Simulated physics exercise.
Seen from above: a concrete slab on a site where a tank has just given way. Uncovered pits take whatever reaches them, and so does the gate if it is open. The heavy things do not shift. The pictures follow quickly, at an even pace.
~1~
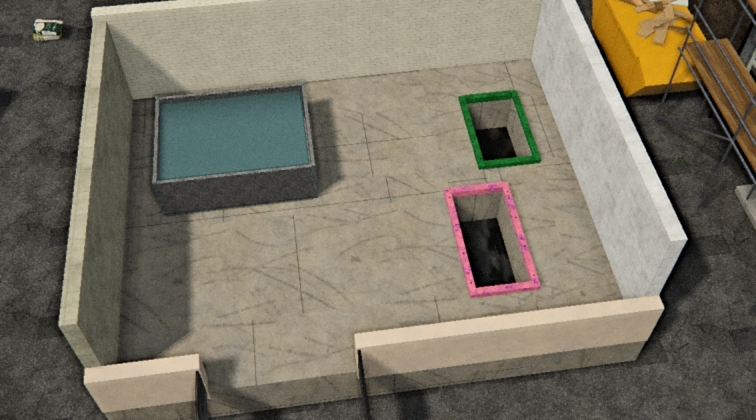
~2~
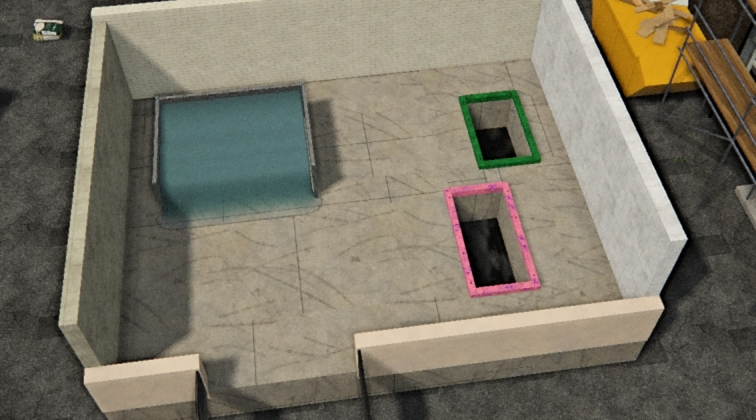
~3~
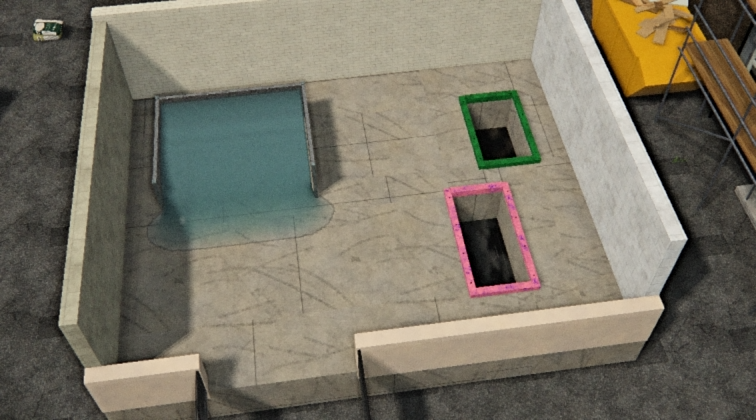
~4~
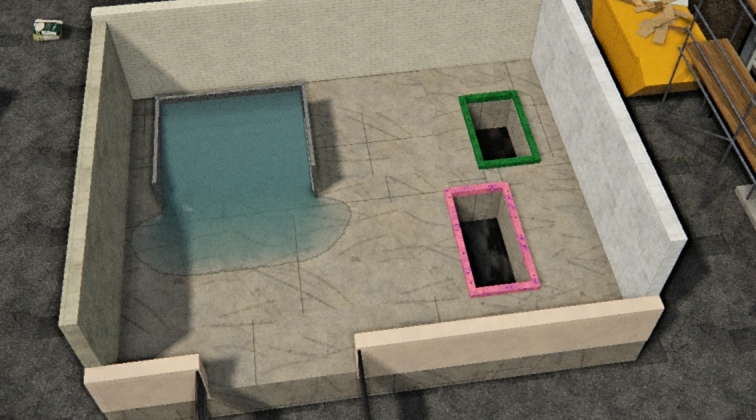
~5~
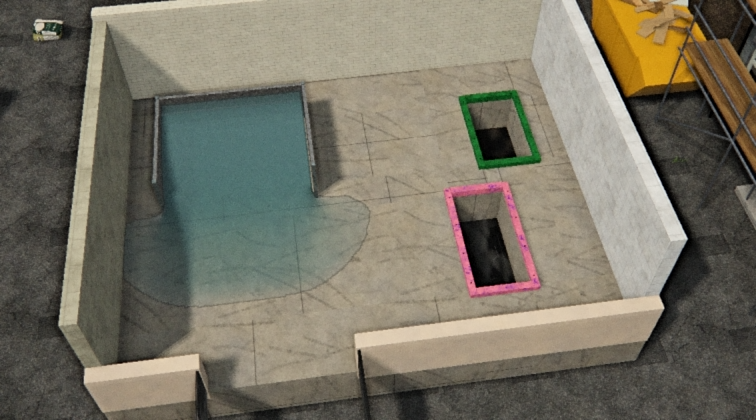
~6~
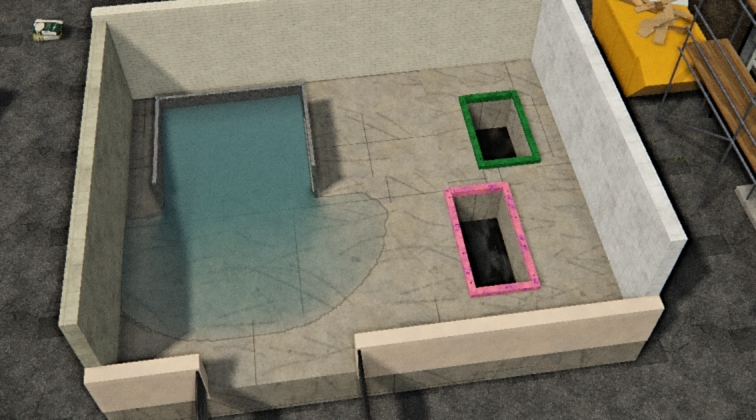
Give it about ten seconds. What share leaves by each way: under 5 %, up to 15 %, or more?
In the end: The gate takes over 15 %; the green pit takes under 5 %; the pink pit takes under 5 %.
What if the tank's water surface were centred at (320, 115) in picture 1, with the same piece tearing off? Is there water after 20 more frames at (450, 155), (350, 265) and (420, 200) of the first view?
In that order: Free of water, covered, wet.
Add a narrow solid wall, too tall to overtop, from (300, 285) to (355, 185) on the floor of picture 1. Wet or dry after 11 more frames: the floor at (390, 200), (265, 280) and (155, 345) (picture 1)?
As listed: Clear, covered, awash.
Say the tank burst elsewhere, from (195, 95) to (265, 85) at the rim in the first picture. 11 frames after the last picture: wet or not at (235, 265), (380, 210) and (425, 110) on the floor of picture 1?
In that order: Dry, not flooded, awash.
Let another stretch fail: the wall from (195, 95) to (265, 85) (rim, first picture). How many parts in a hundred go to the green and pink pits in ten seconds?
Parts in a hundred: Green 6, pink 2.
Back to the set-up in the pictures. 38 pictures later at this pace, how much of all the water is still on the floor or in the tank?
Roughly 56 per cent.
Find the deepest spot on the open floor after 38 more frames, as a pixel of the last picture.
Near (134, 101).
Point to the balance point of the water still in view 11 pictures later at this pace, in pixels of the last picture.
Around (239, 252).
A moment on, water covers 40 % of the floor; the gate 5 %, the green pit 0 %, the pink pit 0 %.
Next, water covers 40 % of the floor; the gate 17 %, the green pit 0 %, the pink pit 0 %.
Then, water covers 45 % of the floor; the gate 33 %, the green pit 0 %, the pink pit 0 %.
Later, water covers 65 % of the floor; the gate 44 %, the green pit 0 %, the pink pit 0 %.
In the end, water covers 90 % of the floor; the gate 50 %, the green pit 0 %, the pink pit 0 %.
